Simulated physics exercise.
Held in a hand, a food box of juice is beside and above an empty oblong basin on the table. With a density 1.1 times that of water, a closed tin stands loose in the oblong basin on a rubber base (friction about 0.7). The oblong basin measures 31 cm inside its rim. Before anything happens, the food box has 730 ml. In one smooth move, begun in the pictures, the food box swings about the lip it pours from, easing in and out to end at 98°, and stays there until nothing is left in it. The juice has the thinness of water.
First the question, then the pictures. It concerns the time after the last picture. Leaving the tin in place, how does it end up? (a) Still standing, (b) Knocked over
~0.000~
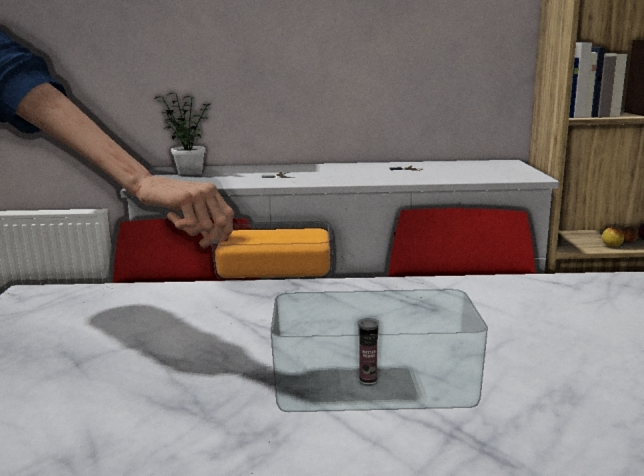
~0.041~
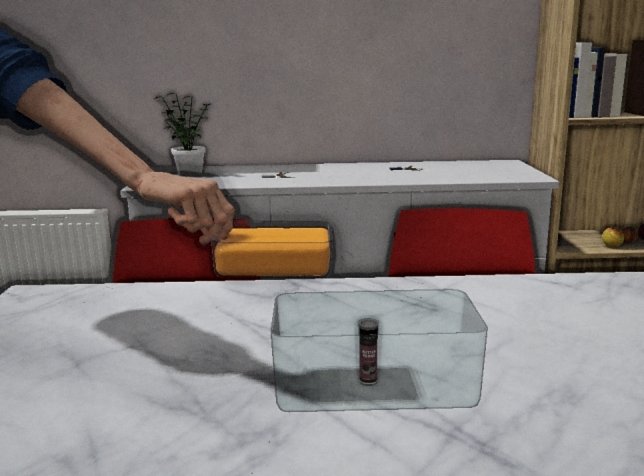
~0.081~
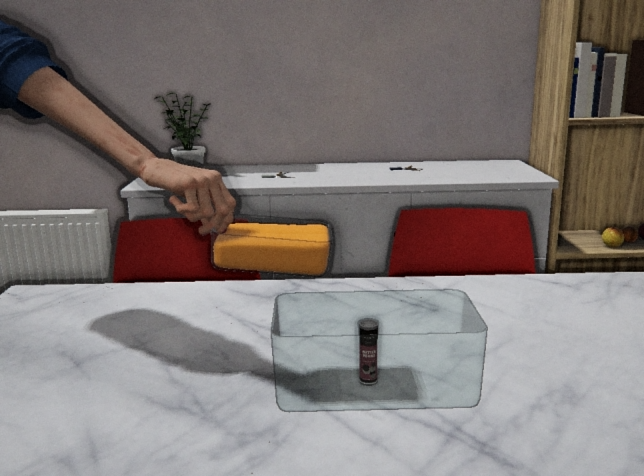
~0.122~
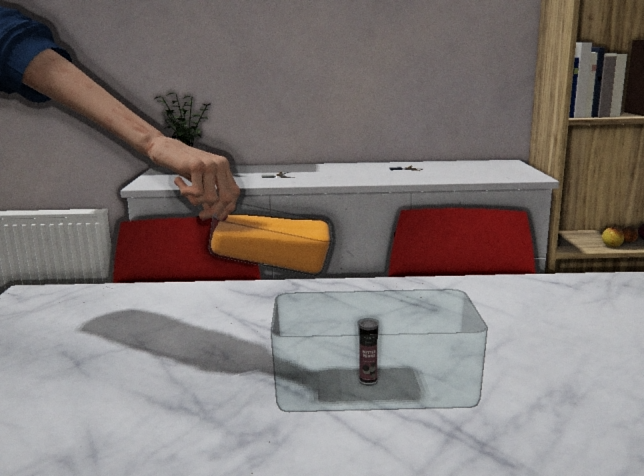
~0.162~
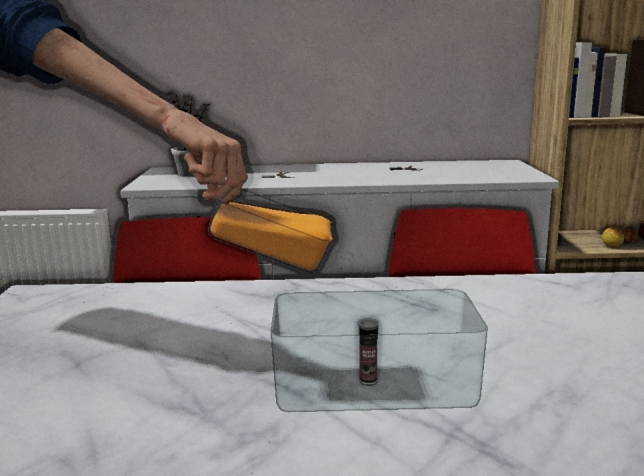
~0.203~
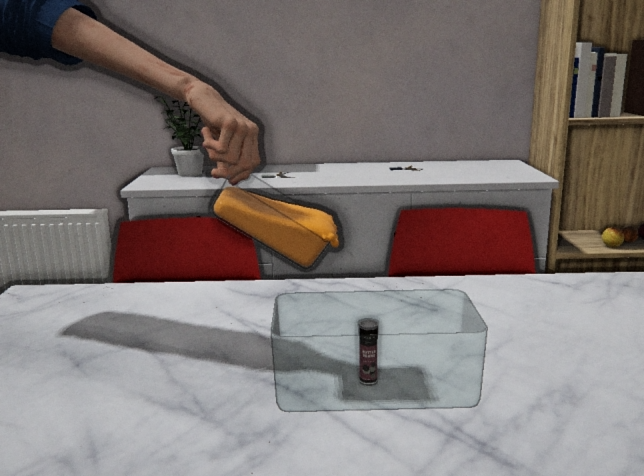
Answer: A.
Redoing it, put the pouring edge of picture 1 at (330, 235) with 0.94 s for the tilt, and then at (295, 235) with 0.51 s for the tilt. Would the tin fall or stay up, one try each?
Try 1: Still standing; try 2: Still standing.
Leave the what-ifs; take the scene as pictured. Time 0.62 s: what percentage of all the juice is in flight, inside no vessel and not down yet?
Roughly 10 %.
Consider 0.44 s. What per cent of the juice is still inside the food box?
Roughly 20 %.
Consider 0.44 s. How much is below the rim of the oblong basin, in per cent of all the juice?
Roughly 12 percent.
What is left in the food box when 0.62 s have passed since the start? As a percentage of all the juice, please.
I'd say some 4 per cent remains.
After 0.44 s the tilt is 94° and 20 per cent is still to pour; the tin stands where it began.
After 0.62 s the tilt is 98° and 4 per cent is still to pour; the tin stands where it began.
After 0.81 s the tilt is 98° and 1 per cent is still to pour; the tin stands where it began.
After 1.01 s the tilt is 98° and 0 per cent is still to pour; the tin stands where it began.
In the end the tin stands where it began.
